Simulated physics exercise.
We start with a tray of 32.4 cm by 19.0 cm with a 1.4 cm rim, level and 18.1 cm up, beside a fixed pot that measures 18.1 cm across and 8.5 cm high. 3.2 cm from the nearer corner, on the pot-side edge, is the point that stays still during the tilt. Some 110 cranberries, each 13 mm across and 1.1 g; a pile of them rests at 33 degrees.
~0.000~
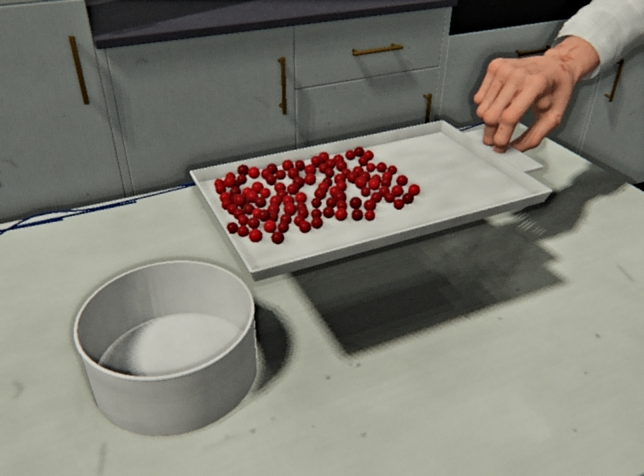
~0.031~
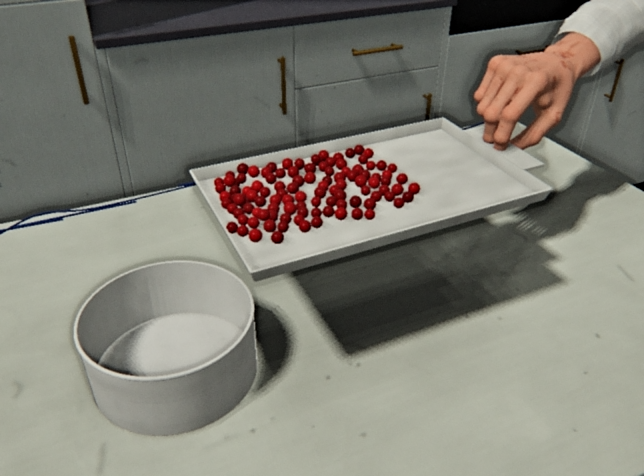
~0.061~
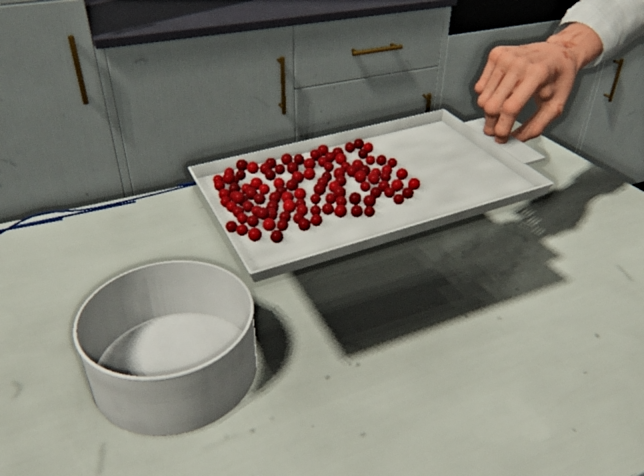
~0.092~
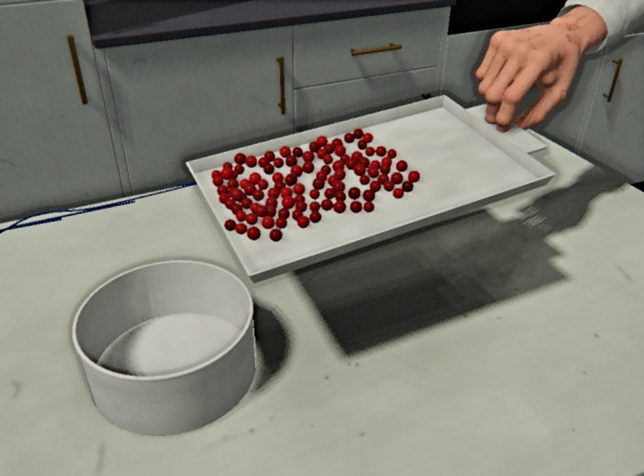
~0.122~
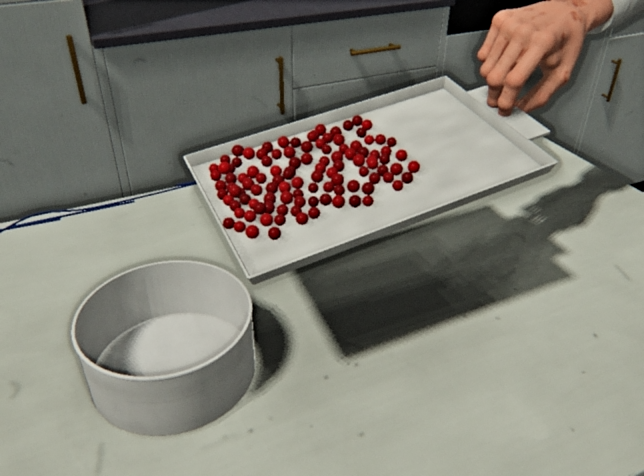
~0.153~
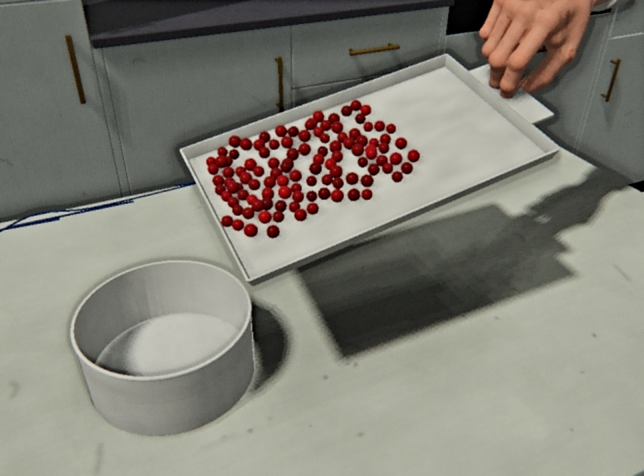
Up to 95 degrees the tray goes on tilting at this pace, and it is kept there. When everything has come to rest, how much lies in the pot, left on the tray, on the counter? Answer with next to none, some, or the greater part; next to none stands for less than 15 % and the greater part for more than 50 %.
Pot: Next to none; tray: Next to none; counter: The greater part.
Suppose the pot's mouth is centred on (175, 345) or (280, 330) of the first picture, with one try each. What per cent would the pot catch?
About 40 and 55 per cent.
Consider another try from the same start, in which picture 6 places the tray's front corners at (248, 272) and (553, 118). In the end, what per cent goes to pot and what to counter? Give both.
Pot 60 % / counter 40 %.
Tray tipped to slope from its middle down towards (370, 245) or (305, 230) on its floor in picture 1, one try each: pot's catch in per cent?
Approximately 0 percent, then 35 percent.
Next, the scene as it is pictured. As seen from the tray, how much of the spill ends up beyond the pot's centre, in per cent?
That works out to about 40 percent.
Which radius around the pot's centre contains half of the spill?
Some 18 cm, give or take.
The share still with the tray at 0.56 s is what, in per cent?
About 85% of the load.
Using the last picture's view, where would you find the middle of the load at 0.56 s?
Near (260, 249).
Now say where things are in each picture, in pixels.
In the first frame, tray tilt 0 degrees, front corners at (254, 268) and (546, 189); middle of the pieces at (320, 194); pot at (166, 313).
In the second frame, tray tilt 1 degrees, front corners at (254, 268) and (547, 187); middle of the pieces at (320, 193).
In the third frame, tray tilt 3 degrees, front corners at (253, 269) and (547, 182); middle of the pieces at (320, 189).
In the fourth frame, tray tilt 6 degrees, front corners at (252, 271) and (549, 173), lowest corner left front; middle of the pieces at (319, 184).
In the fifth frame, tray tilt 10 degrees, front corners at (251, 273) and (551, 161), lowest corner left front; middle of the pieces at (317, 177).
In the sixth frame, tray tilt 15 degrees, front corners at (250, 276) and (554, 147), lowest corner left front; middle of the pieces at (316, 169); pot at (163, 312). Its pace works out near 165 degrees a second.
After 0.40 s, tilt 56 degrees; the tray holds 100 %, the pot 0 %.
After 0.56 s, tilt 82 degrees; the tray holds 85 %, the pot 0 %.
After 0.85 s, tilt 95 degrees; the tray holds 0 %, the pot 0 %.
By 1.7 s all is still; pot 0 %, tray 0 %, counter 100 %.
